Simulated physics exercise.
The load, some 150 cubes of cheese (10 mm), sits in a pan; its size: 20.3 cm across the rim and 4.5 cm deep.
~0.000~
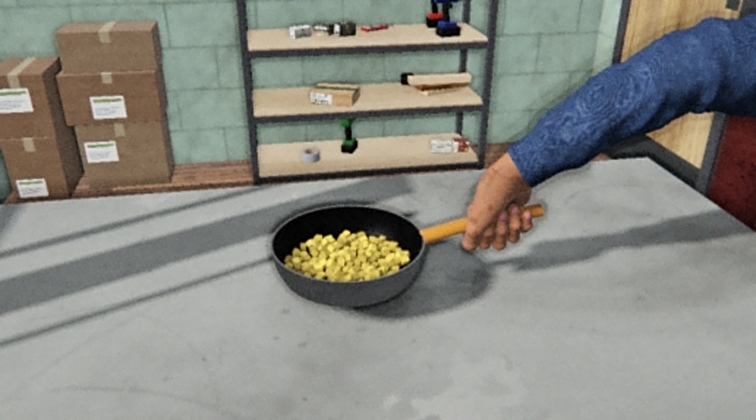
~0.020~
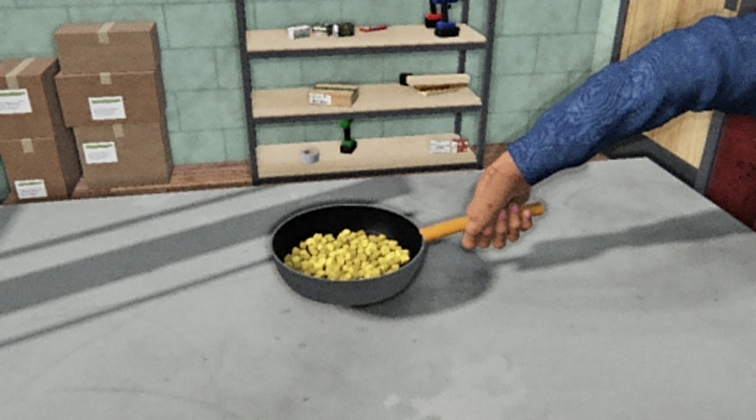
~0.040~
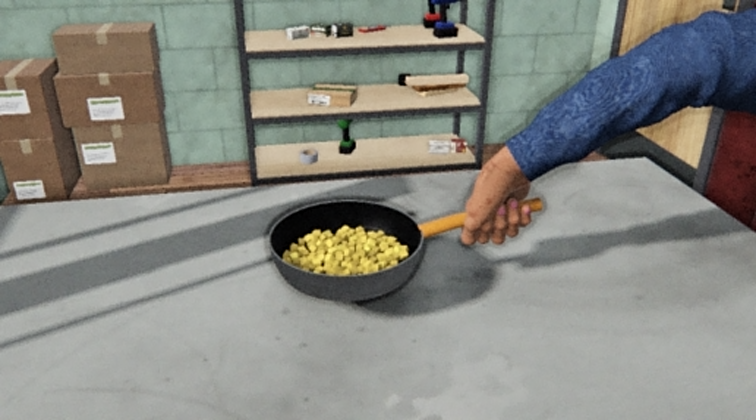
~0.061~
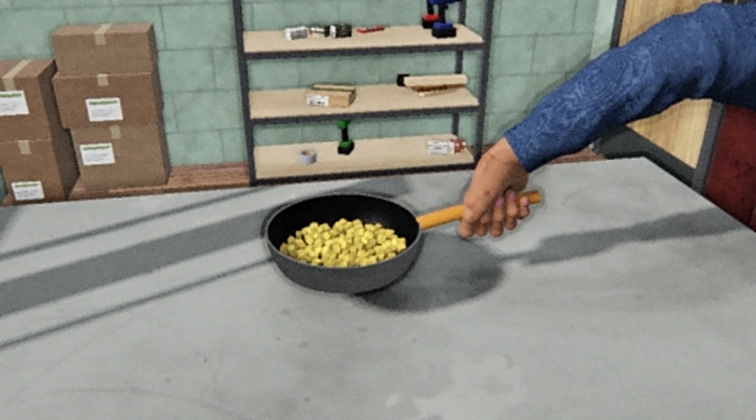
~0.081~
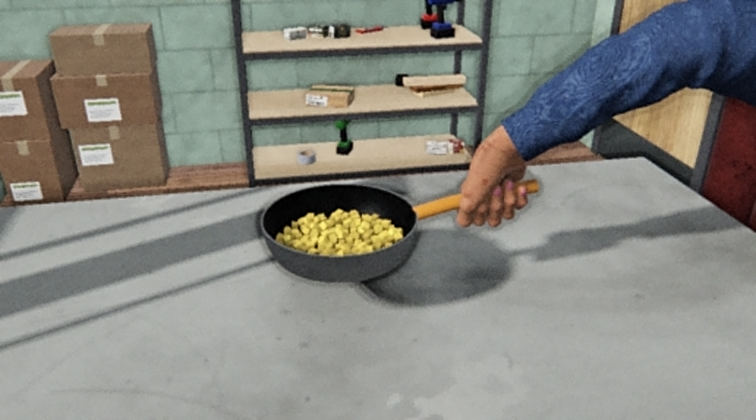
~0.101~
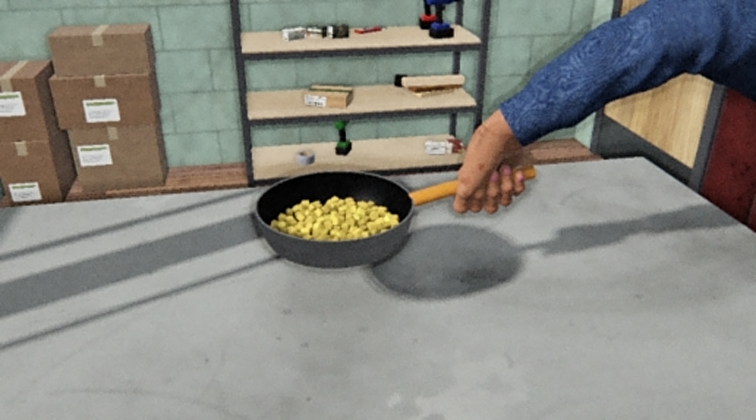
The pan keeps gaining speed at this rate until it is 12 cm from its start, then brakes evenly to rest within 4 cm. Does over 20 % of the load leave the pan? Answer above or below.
Share lost over the rim, set against 20 %: Above.
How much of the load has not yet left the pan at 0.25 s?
Roughly 85 per cent.
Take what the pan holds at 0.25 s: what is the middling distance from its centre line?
About 6.0 cm.
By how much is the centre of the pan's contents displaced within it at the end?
Some 5.0 cm.
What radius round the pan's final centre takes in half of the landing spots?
Some 20 cm.
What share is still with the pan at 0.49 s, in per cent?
About 35 per cent.
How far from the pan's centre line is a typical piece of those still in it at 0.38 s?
About 8.0 cm.
Then, at 0.25 s, pan 85 %, in the air 15 %; middle of the pieces not yet landed near (276, 103).
Then, at 0.38 s, pan 50 %, in the air 50 %; middle of the pieces not yet landed near (228, 115).
After 0.49 s, pan 35 %, in the air 65 %; middle of the pieces not yet landed near (208, 199).
After 0.60 s, pan 35 %, fallen left of where it stops 60 %, in the air 5 %; middle of the pieces not yet landed near (256, 176).
At rest (1.7 s), pan 35 %, fallen left of where it stops 65 %.
